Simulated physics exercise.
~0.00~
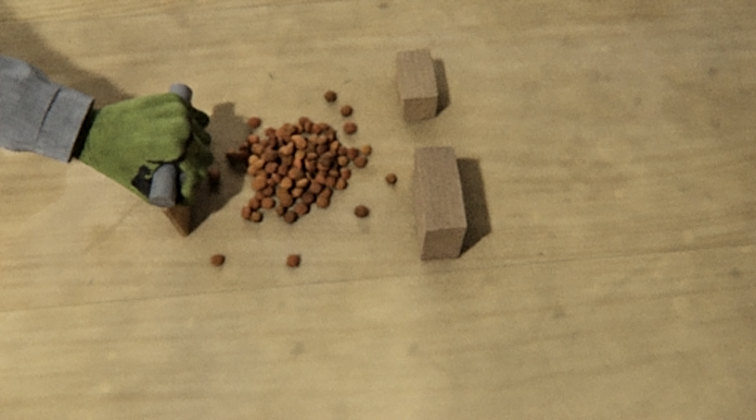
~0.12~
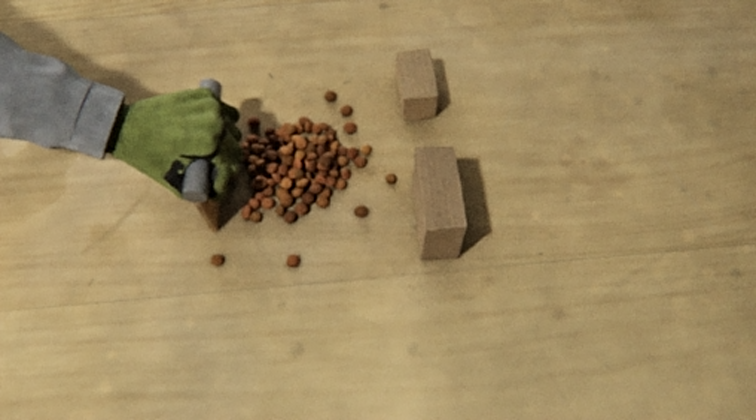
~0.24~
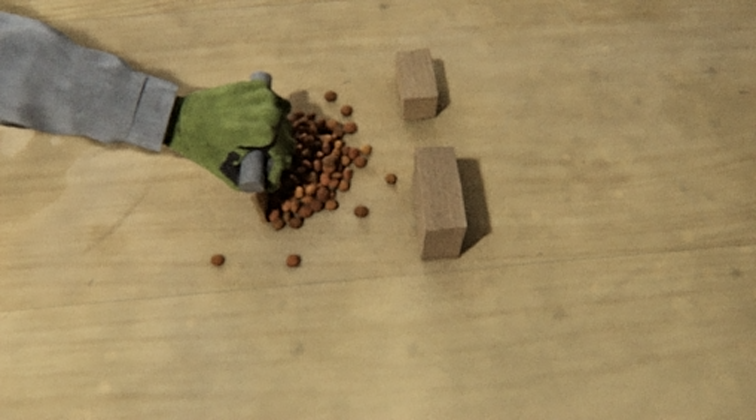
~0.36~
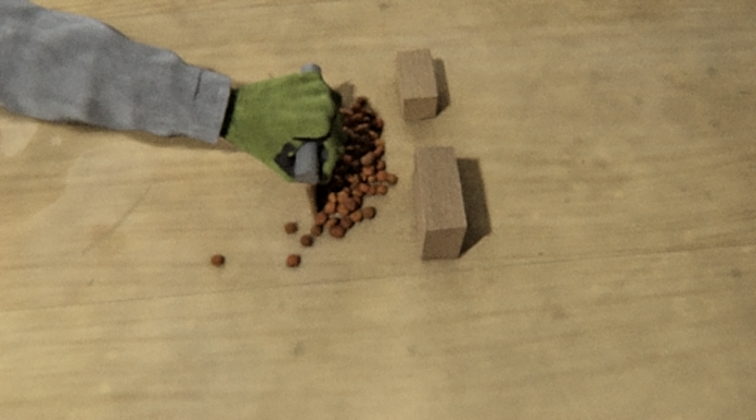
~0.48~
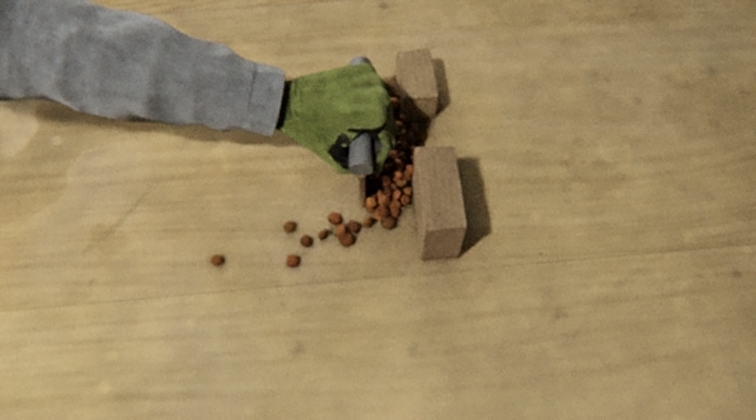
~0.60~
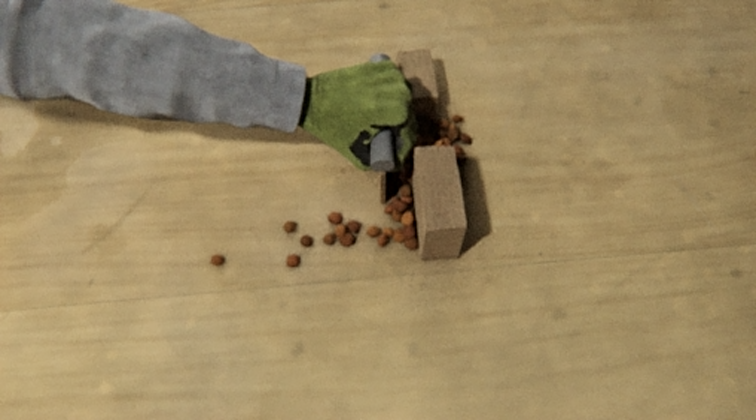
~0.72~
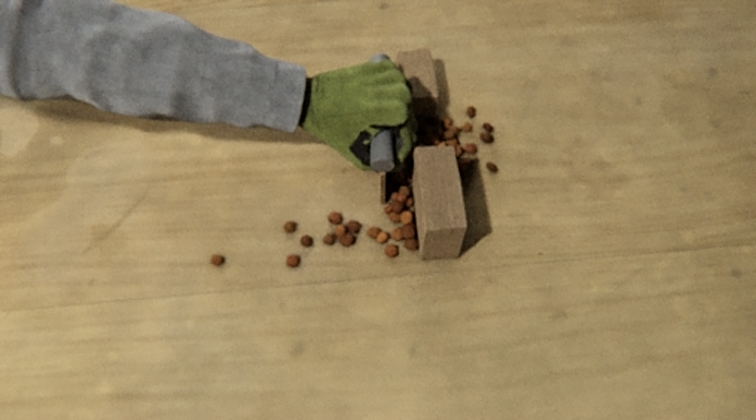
Gloved hand pushing a pile of brown kibble rightward with a scraper, stopping at two wooden blocks as some pieces spill between them.
